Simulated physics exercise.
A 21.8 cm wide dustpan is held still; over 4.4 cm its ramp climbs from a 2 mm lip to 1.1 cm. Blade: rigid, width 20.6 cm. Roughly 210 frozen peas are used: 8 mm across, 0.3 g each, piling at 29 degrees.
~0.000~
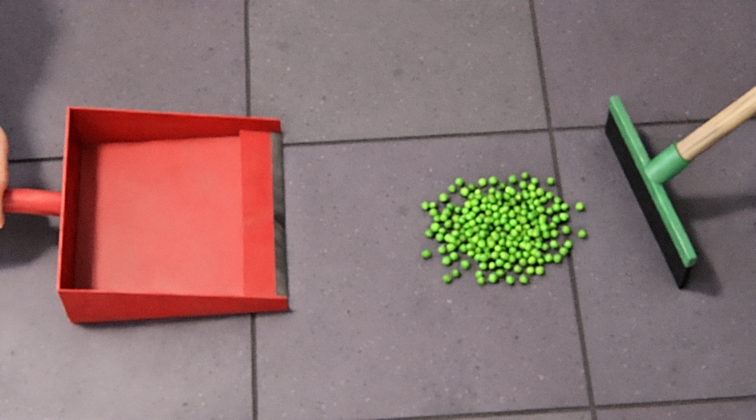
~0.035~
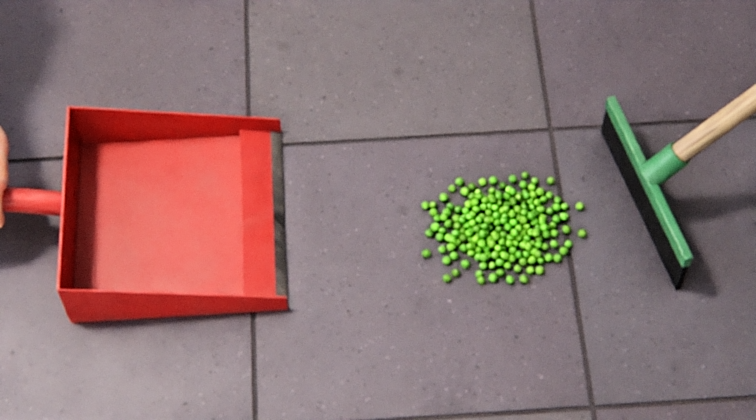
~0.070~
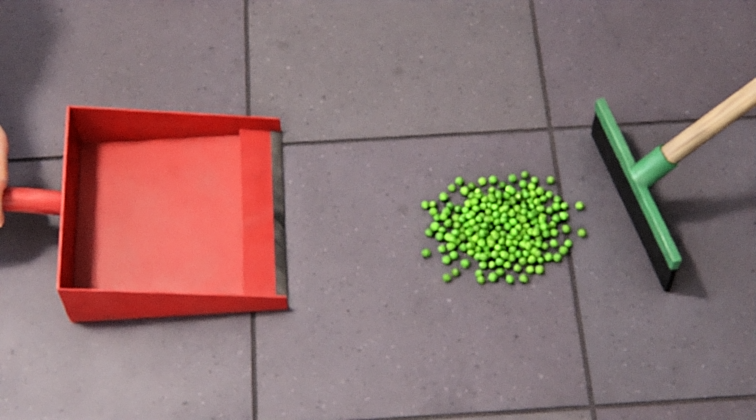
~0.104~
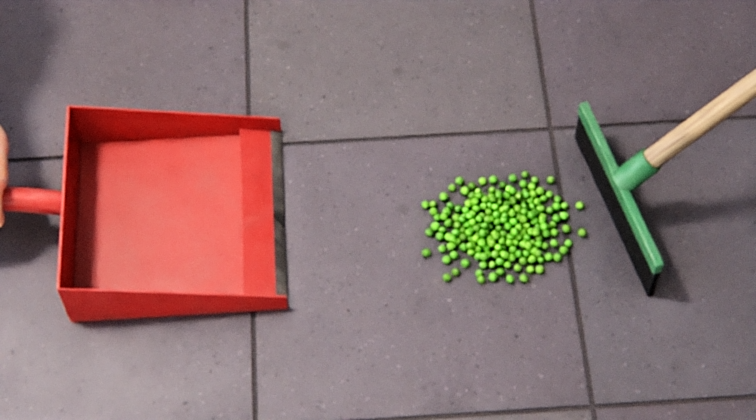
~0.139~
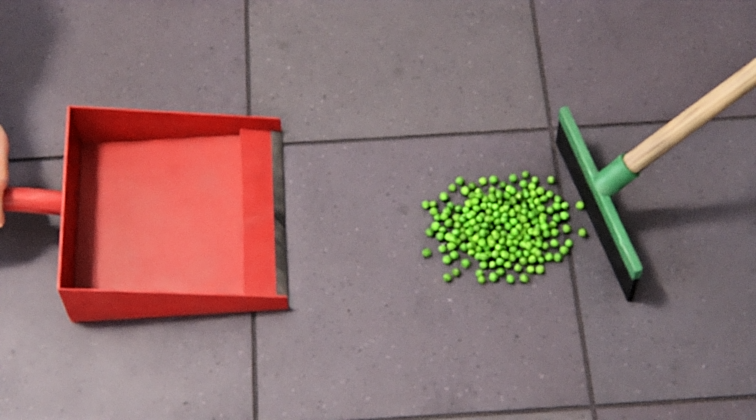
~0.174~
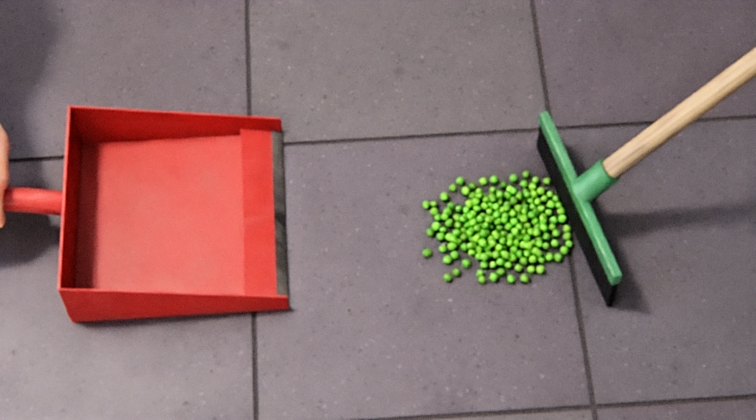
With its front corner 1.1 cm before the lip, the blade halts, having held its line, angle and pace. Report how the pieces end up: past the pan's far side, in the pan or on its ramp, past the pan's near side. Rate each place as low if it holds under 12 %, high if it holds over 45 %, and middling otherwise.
Far side - low; pan - middling; near side - middling.
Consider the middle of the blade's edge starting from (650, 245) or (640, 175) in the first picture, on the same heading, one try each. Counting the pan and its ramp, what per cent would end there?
The two tries give about 20 % and about 20 %.
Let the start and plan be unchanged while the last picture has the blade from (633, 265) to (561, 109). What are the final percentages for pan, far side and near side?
Split: Pan = 15, far = 0, near = 25.
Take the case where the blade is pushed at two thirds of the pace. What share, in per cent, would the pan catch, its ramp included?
I'd guess it lands at about 25 per cent.
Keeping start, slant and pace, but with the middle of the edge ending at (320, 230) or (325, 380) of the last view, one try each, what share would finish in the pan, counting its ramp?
Some 20 per cent on the first try, 5 per cent on the second.
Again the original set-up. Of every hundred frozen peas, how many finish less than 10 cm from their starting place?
Some 0 per cent.
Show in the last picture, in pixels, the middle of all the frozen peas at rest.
Approximately (283, 280) in the last picture.
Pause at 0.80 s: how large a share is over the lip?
Over the lip: Approx. 25 %.
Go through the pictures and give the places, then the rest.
Blade from (689, 260) to (614, 105), moved 0.0 cm, 0 of the pieces shifted so far; middle of the pieces at (499, 230); pan at (162, 225), in the first picture.
Blade from (686, 261) to (611, 106), moved 0.4 cm, 0 of the pieces shifted so far; middle of the pieces at (499, 229), in the second picture.
Blade from (674, 263) to (600, 108), moved 1.6 cm, 0 of the pieces shifted so far; middle of the pieces at (499, 229), in the third picture.
Blade from (657, 268) to (584, 112), moved 3.5 cm, 0 of the pieces shifted so far; middle of the pieces at (499, 229), in the fourth picture.
Blade from (636, 273) to (564, 116), moved 5.7 cm, 0 of the pieces shifted so far; middle of the pieces at (499, 229), in the fifth picture.
Blade from (615, 278) to (544, 121), moved 7.9 cm, 6 of the pieces shifted so far; middle of the pieces at (499, 229); pan at (162, 224). Its pace works out near 0.64 m/s, heading 12 degrees towards the viewer's side, in the sixth picture.
After 0.39 s, middle of the blade 17 cm from the lip; 0 % over the lip, far side 0 %, near side 15 %.
Then, at 0.53 s, middle of the blade 8 cm from the lip; 0 % over the lip, far side 0 %, near side 25 %.
After 0.80 s, middle of the blade 4 cm from the lip; 25 % over the lip, far side 0 %, near side 35 %.
In the end, at 1.5 s, far side 0 %, pan 25 %, near side 35 %, in front of the lip or behind the blade 40 %.
